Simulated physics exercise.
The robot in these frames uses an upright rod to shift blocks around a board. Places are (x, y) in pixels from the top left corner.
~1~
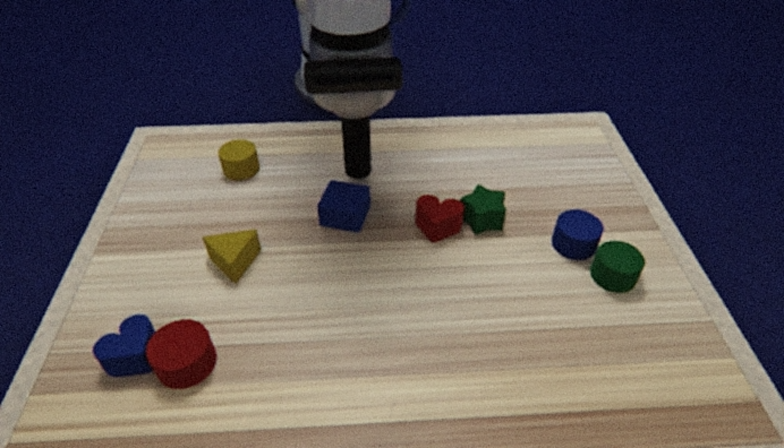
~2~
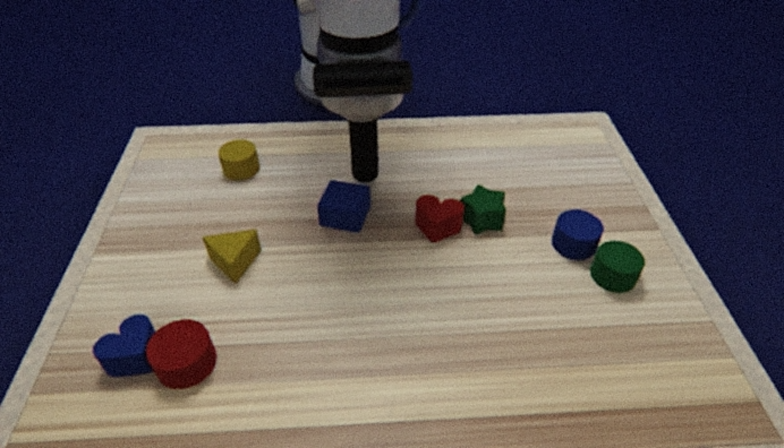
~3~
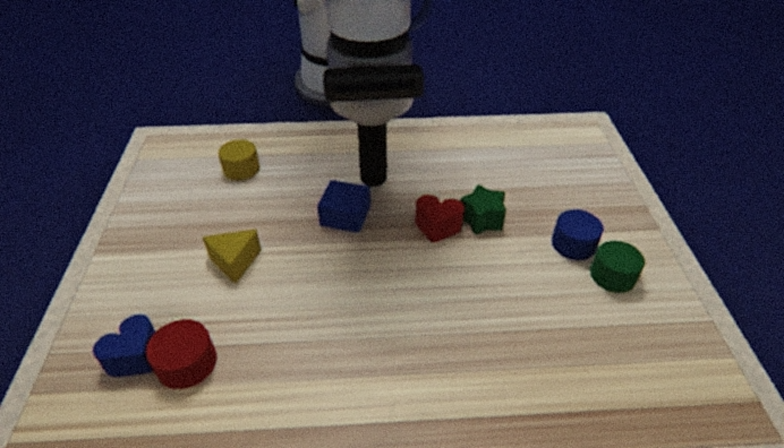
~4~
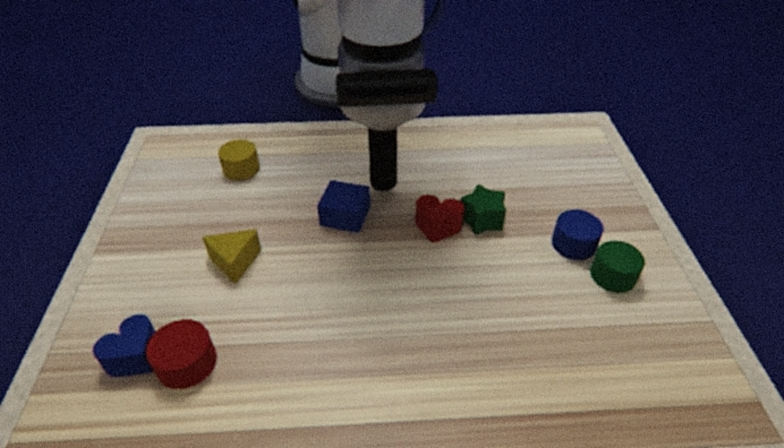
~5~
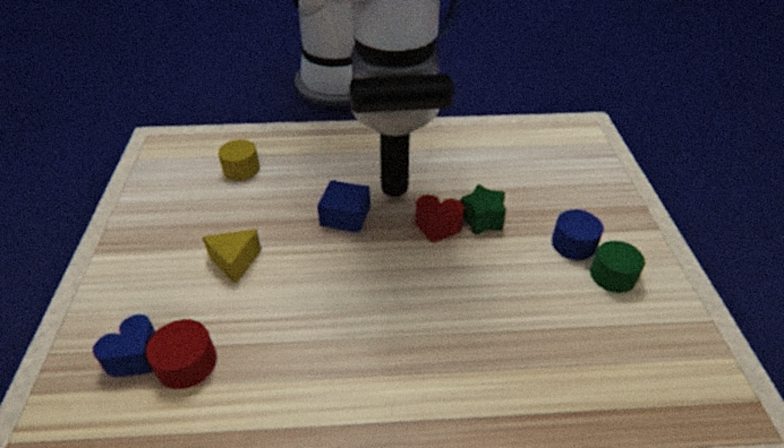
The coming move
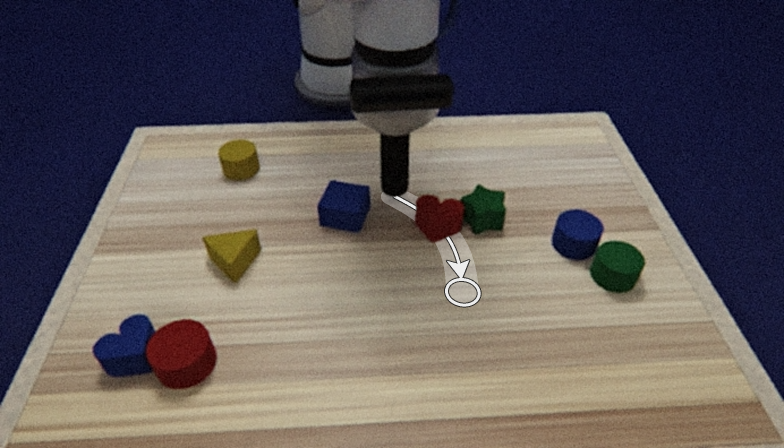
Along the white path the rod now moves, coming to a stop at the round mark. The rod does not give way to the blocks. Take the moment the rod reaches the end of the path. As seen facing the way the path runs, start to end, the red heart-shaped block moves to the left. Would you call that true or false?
The statement is correct.
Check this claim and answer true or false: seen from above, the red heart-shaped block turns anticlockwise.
This is true.
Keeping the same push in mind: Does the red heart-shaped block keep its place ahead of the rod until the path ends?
I expect not.
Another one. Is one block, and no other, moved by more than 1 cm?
Yes, that is what happens.
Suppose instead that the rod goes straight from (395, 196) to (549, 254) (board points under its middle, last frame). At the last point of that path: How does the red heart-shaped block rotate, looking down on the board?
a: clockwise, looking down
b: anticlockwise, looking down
The answer is a.
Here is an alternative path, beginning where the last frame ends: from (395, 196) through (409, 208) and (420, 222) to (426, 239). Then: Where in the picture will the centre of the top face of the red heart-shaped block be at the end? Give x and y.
I expect it at (467, 226).
Path on the board, from (395, 196) over (431, 219) and (455, 251) to (463, 292).
The first path, step by step. One third of the way, rod at (432, 211); red heart-shaped block at (458, 221).
Two thirds of the way, rod at (456, 244); red heart-shaped block at (494, 248), turned 30° anticlockwise.
At the end, rod at (464, 284); red heart-shaped block at (504, 259), turned 85° anticlockwise; green star in place.
